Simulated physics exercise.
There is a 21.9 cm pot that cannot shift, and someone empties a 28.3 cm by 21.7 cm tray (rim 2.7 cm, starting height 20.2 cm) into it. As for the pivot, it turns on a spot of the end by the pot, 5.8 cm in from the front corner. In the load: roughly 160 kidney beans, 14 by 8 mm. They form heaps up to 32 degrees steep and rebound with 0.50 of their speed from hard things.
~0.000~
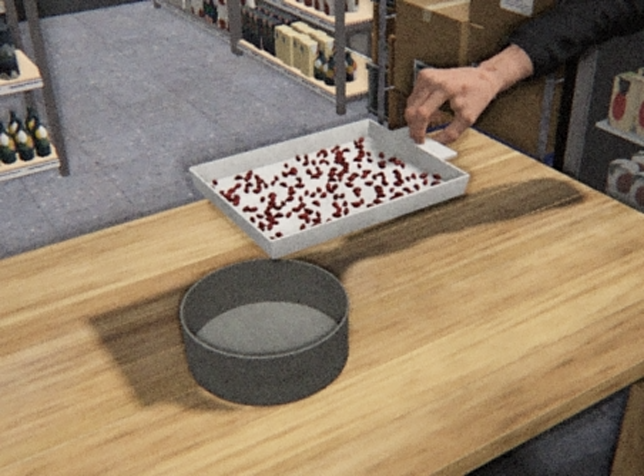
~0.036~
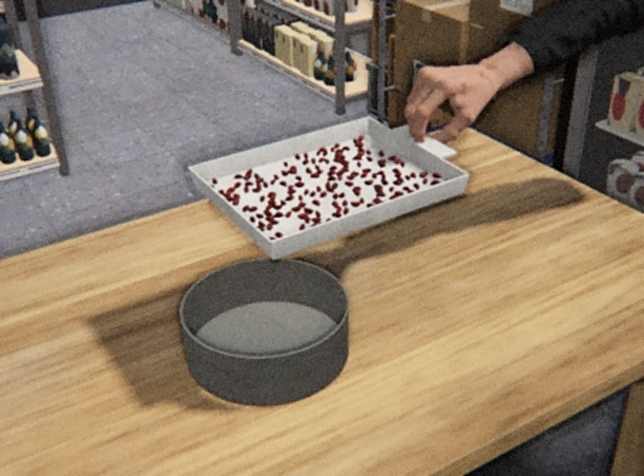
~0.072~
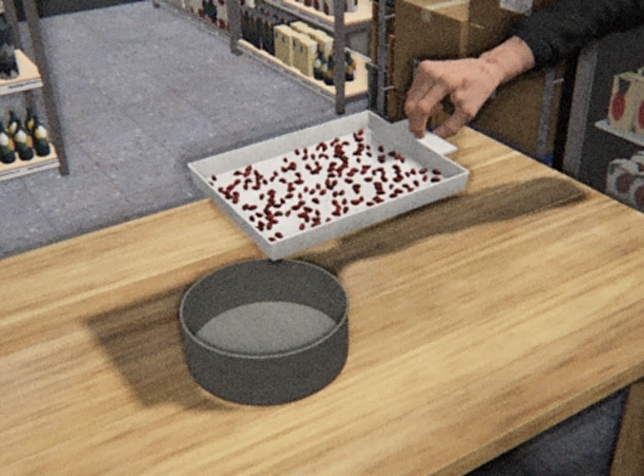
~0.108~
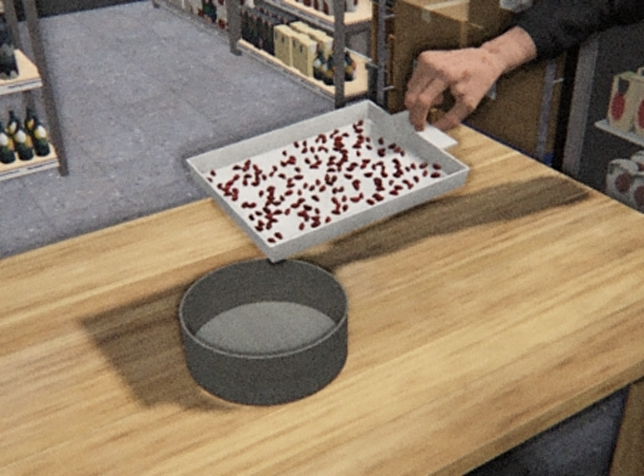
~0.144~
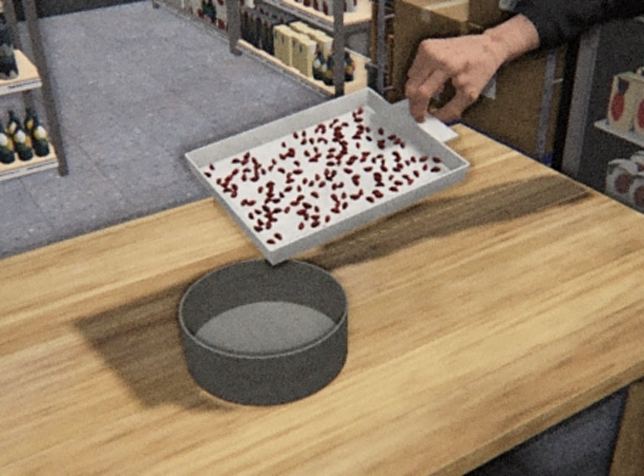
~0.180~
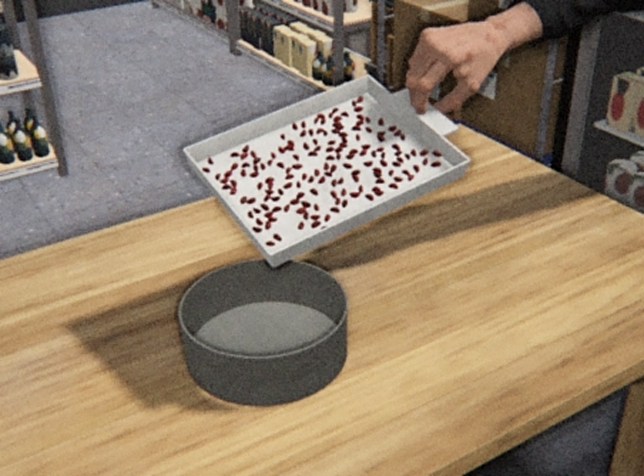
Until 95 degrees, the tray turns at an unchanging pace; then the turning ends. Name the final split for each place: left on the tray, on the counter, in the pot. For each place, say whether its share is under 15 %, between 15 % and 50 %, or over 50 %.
Tray: That should get only a little; counter: That should get a moderate amount; pot: That should get more than half.
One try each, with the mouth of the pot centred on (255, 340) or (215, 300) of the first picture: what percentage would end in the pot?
Try one: ~ 95 %; try two: ~ 0 %.
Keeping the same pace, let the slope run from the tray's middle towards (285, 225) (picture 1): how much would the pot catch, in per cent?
Something like 35 in a hundred.
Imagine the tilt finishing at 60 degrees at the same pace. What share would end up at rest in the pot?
In that case, near 15 percent.
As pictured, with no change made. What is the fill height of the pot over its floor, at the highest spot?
Measured height: Approx. 1.5 cm.
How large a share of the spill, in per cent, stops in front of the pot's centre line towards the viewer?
I'd put it at around 100 per cent.
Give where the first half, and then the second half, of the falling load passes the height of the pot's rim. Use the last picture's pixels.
First near (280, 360), then at (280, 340).
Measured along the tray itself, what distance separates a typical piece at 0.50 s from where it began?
By then it sits near 7 cm from where it began.
Then, at 0.50 s, tilt 54 degrees; the tray holds 100 %, the pot 0 %.
After 0.71 s, tilt 80 degrees; the tray holds 85 %, the pot 0 %.
After 1.04 s, tilt 95 degrees; the tray holds 10 %, the pot 45 %.
By 2.3 s all is still; tray 0 %, counter 40 %, pot 60 %.
